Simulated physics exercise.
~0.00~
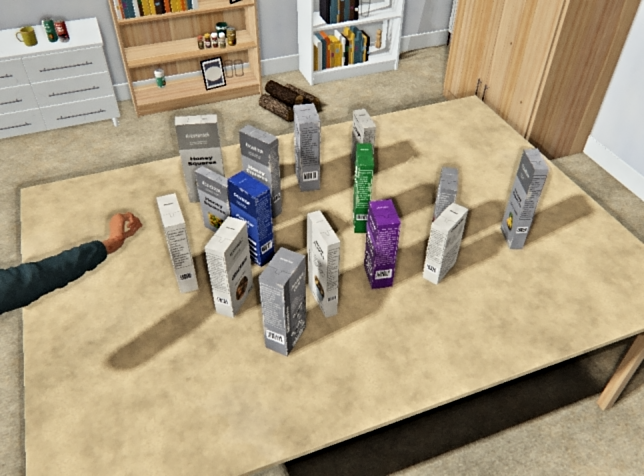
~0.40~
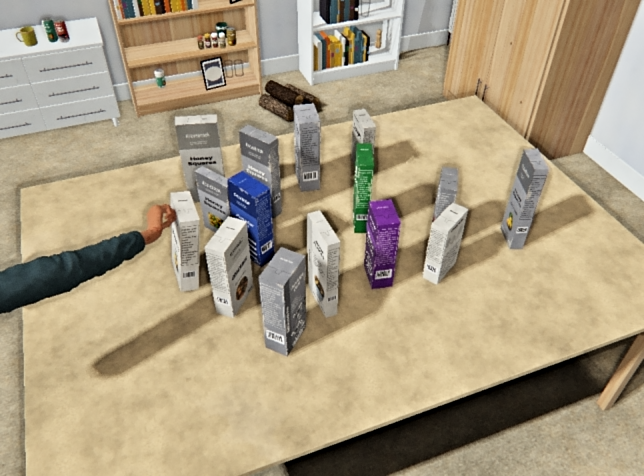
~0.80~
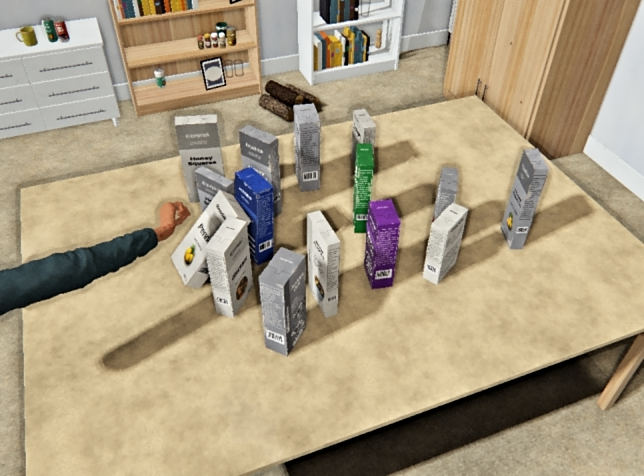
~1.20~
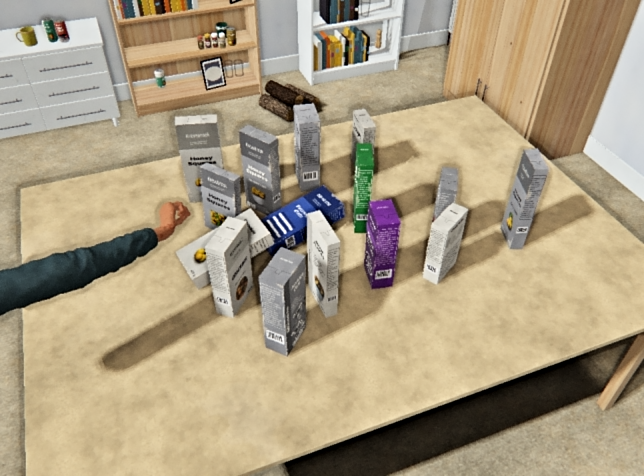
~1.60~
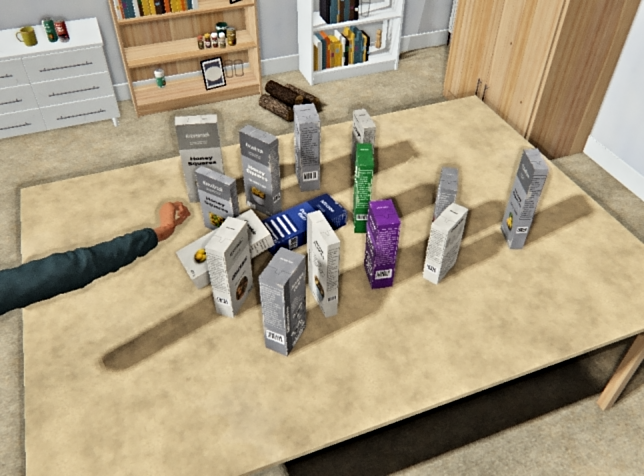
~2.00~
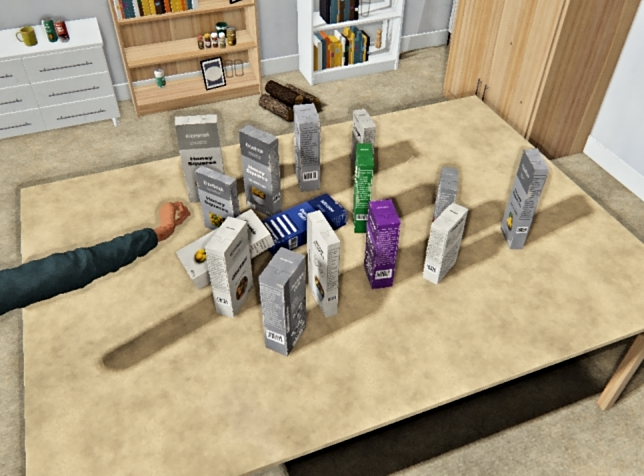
A hand in a dark sleeve pushed a white box rightward among other boxes standing on a table, and it toppled into a blue one, knocking that over too. Both ended up lying down, while the green, purple and remaining boxes stayed standing.
